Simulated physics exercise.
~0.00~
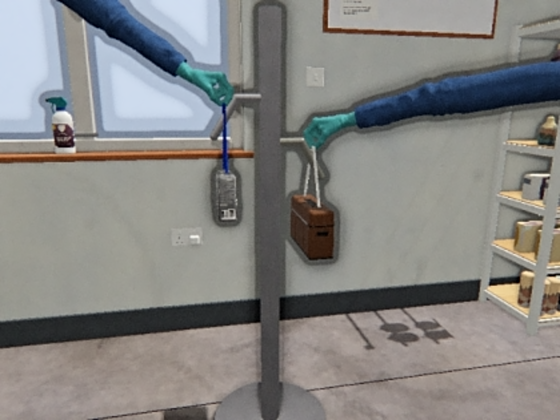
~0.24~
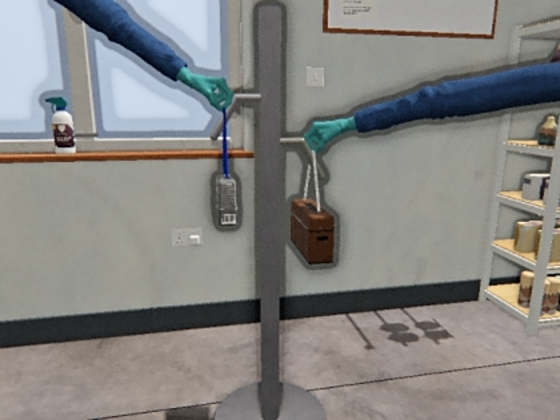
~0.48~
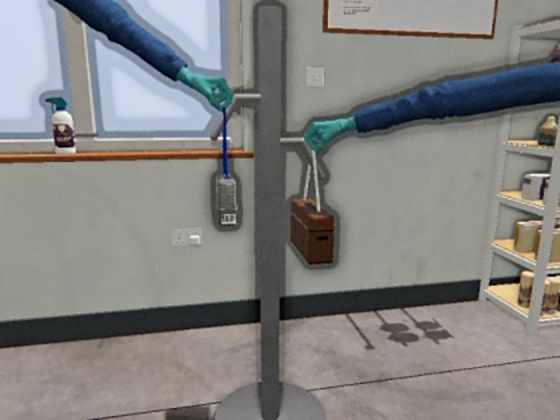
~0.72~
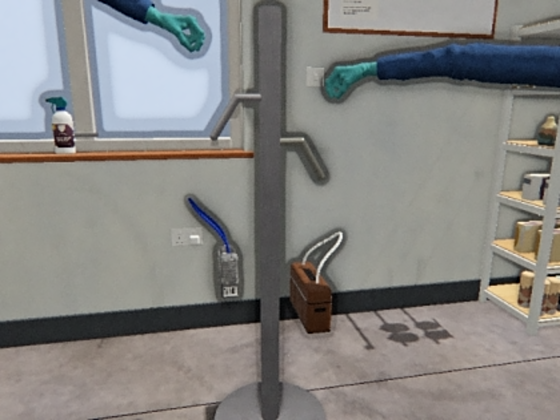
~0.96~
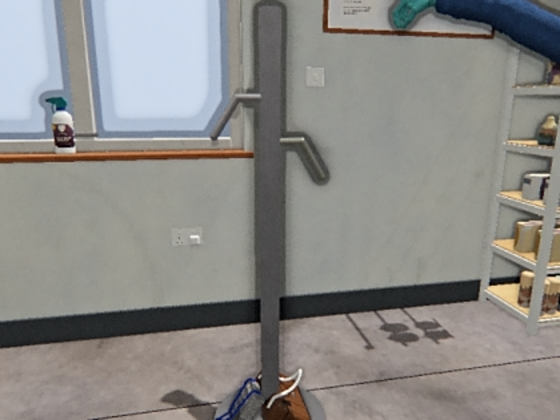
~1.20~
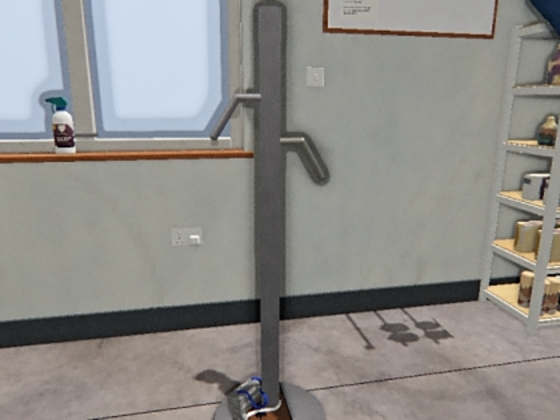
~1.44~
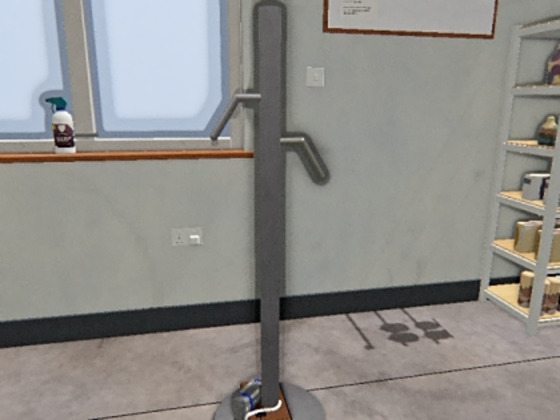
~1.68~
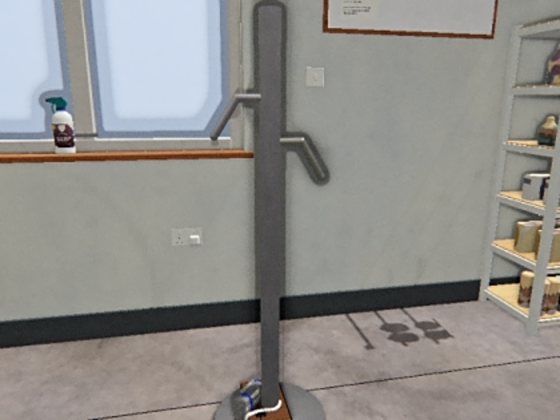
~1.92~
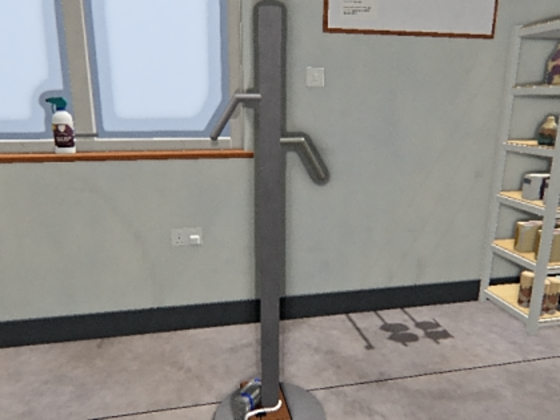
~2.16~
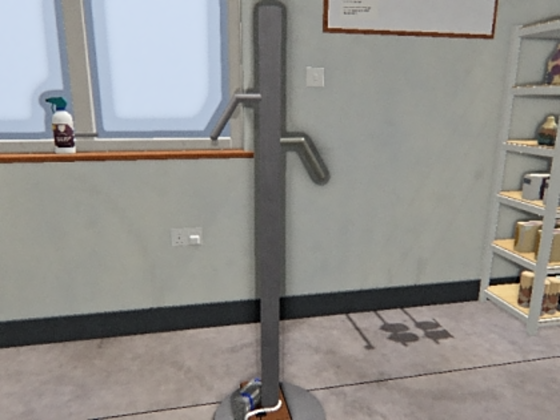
A grey pouch on a blue loop and a brown case on a white loop were held at two pegs on a post by gloved hands, but once the hands let go, both dropped and ended up on the floor at its base.
